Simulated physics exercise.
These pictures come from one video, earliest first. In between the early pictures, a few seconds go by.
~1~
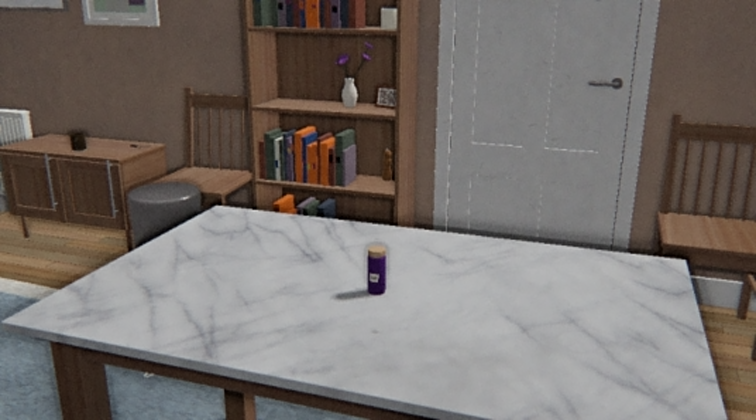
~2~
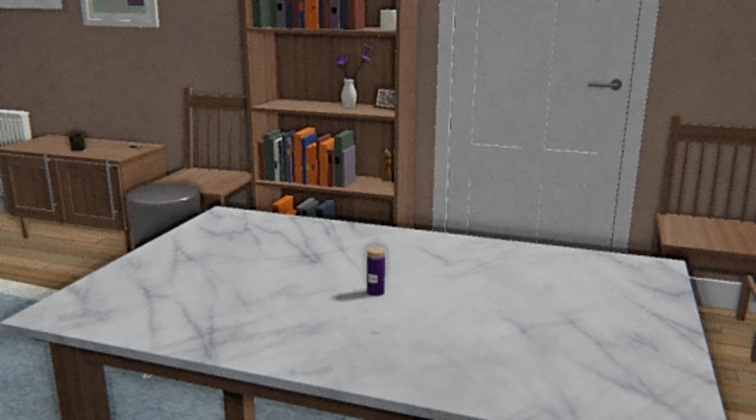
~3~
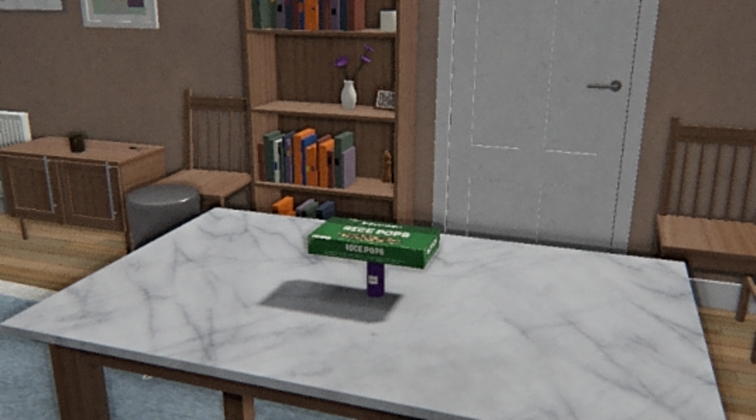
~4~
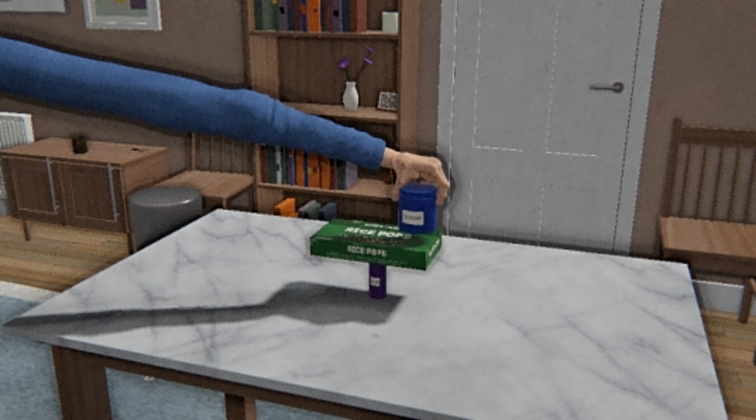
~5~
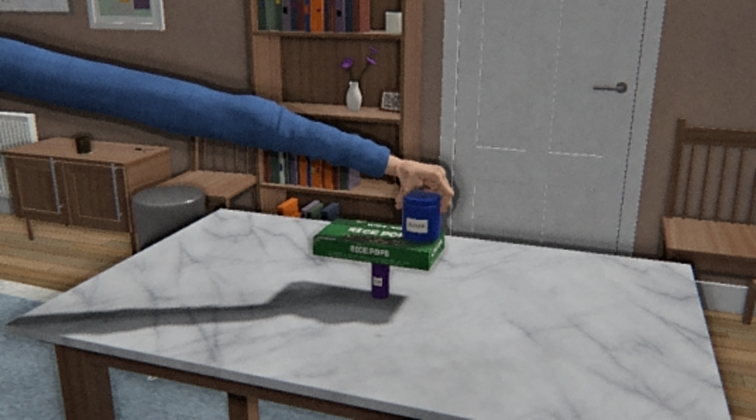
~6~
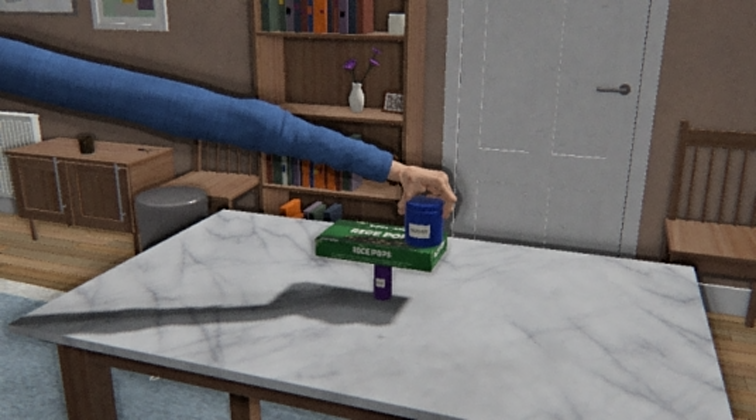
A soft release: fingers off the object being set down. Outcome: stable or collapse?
Collapse.
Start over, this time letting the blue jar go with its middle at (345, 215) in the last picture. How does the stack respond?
The stack then collapses.
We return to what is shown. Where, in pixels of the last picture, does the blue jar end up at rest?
Around (478, 297).
Then, 0.40 s past the last view, blue jar now fallen; green packet rocked 69° from its first pose.
Then, 0.70 s past the last view, green packet on its side.
Then, 1.20 s past the last view, green packet now fallen.
Finally, fallen, blue jar and green packet; purple shaker still in place. Final places as the last picture's camera would see them, blue jar near (478, 297). The stack loses its balance.
